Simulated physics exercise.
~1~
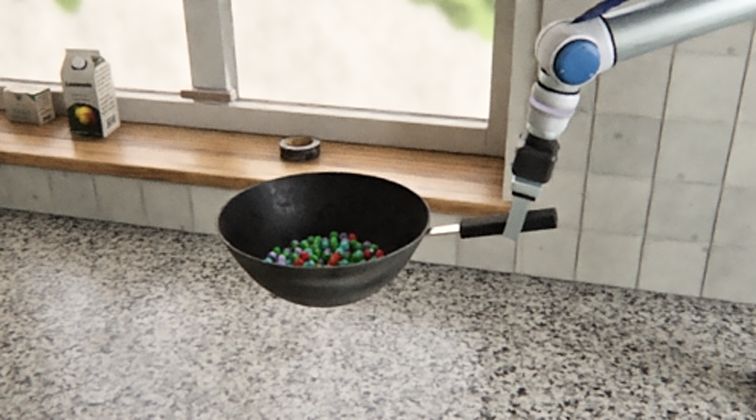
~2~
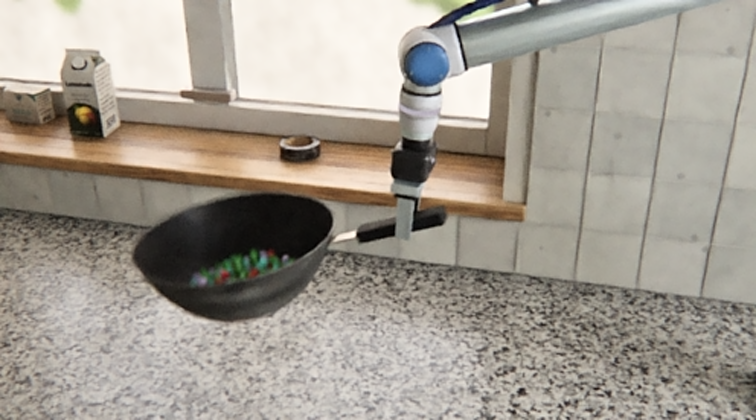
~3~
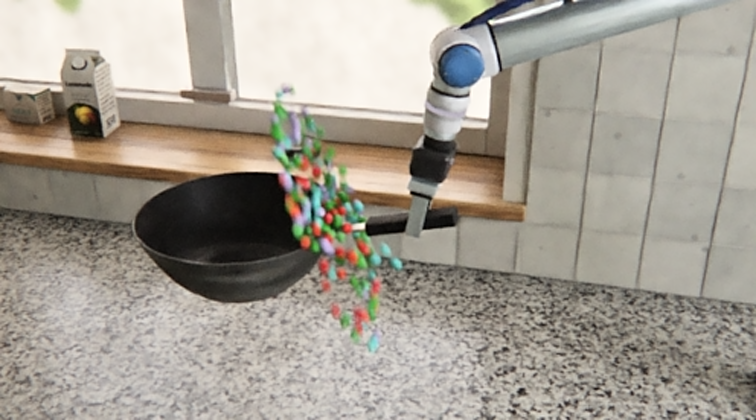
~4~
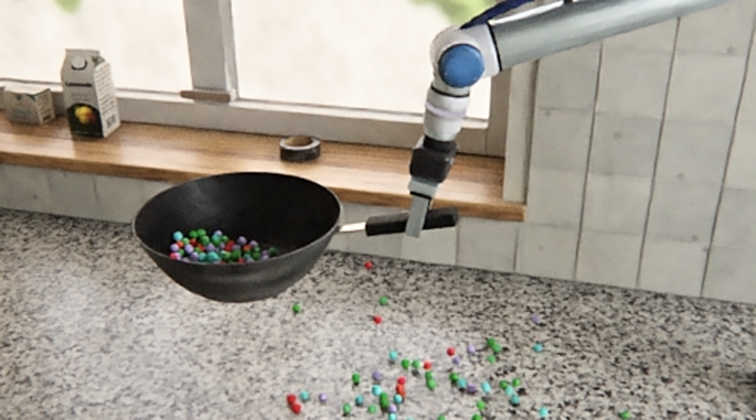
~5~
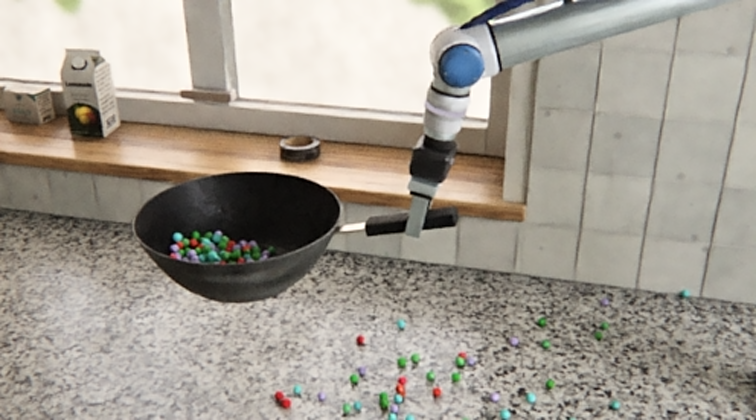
A robot arm held a black wok of small colourful balls above a speckled counter, moved it left and tossed them into the air, and while some landed back inside, many others spilled and ended up scattered across the counter.
